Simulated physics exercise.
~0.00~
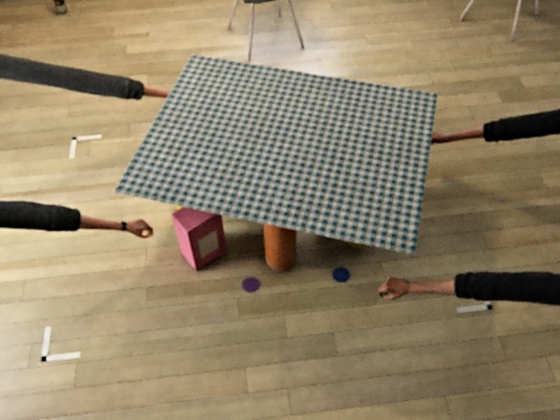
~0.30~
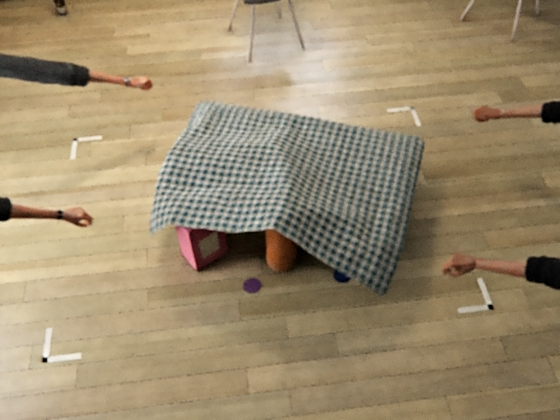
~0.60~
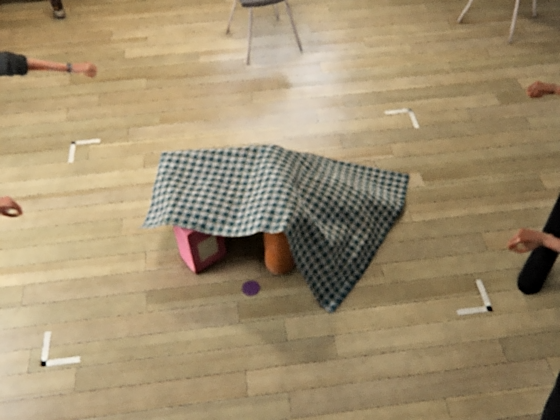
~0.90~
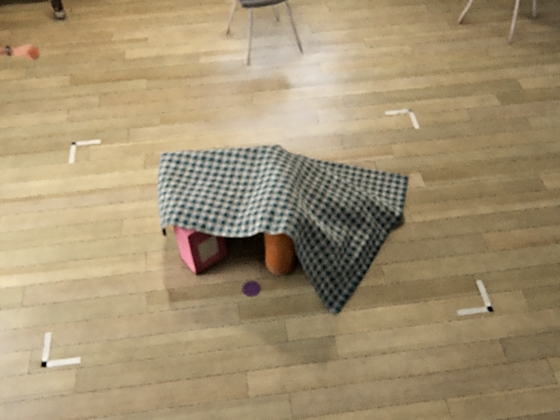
Checked blanket dropping from four opening hands onto a pink box and orange bin, covering a blue saucer, leaving a purple one showing.
